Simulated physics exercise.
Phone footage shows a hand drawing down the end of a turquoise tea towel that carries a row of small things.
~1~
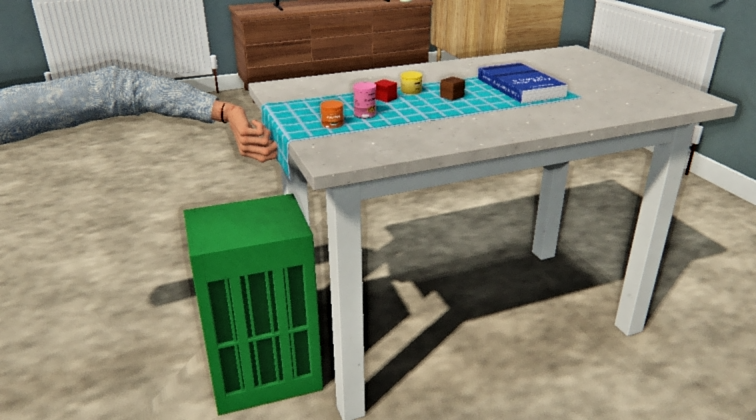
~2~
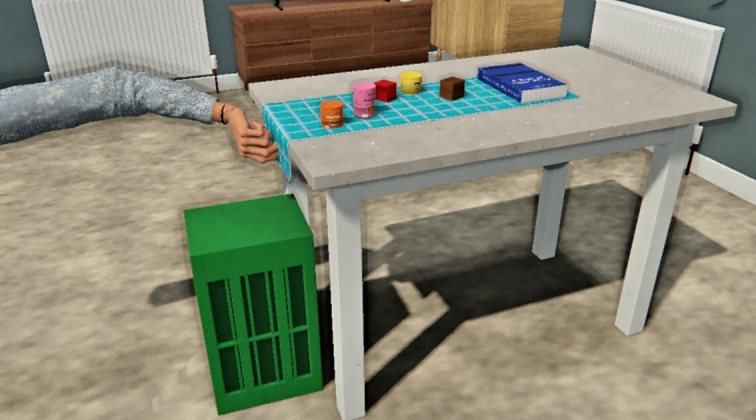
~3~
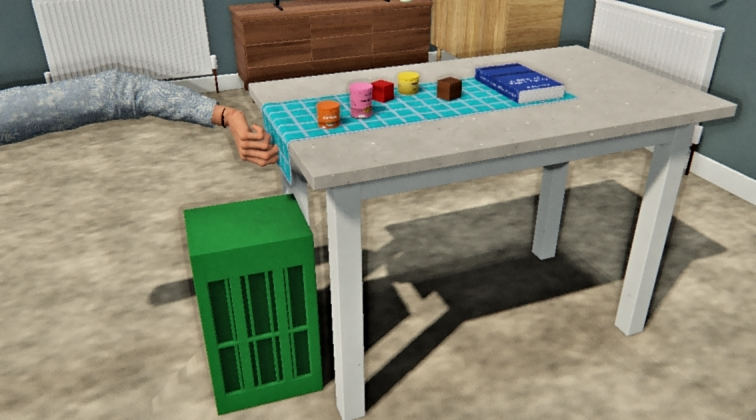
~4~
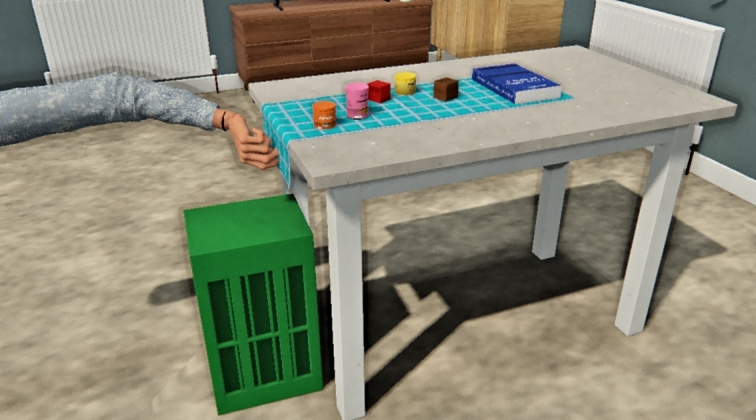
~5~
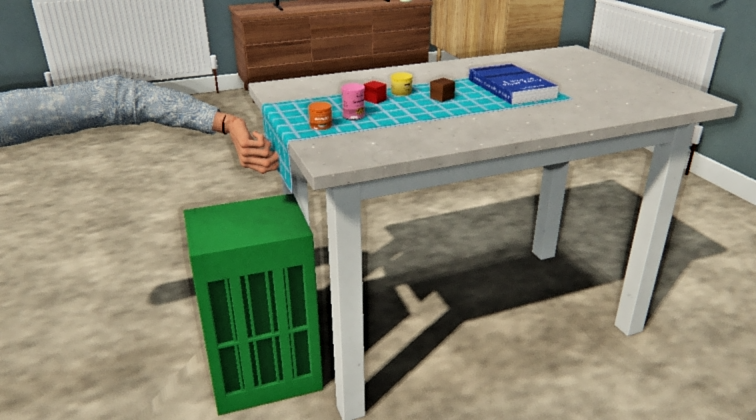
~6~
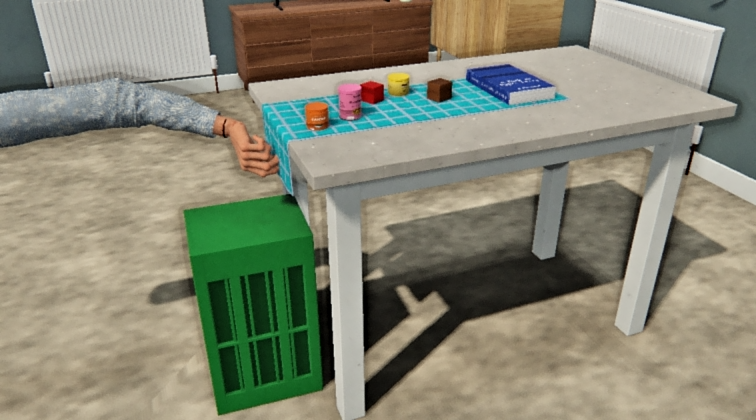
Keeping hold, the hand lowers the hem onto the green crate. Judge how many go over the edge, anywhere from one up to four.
The answer is one.
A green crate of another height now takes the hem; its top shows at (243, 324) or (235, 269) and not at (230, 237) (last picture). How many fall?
Then 4, then 2.
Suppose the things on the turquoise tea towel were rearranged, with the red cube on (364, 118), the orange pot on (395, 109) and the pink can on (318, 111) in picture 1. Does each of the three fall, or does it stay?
Result - the red cube stays put, the orange pot stays put, and the pink can comes off.
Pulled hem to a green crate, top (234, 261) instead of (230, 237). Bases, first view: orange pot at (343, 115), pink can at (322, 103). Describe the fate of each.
In the end the orange pot is no longer on top and the pink can is no longer on top.
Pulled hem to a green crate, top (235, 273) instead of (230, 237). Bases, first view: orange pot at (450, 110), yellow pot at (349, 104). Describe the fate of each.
In the end the orange pot rides it out; meanwhile the yellow pot gets dislodged.
Soon after, hem near (280, 196); all still up.
After that, hem on the crate; orange pot gone.
In the end, hem on the crate; orange pot gone. It carries off one.
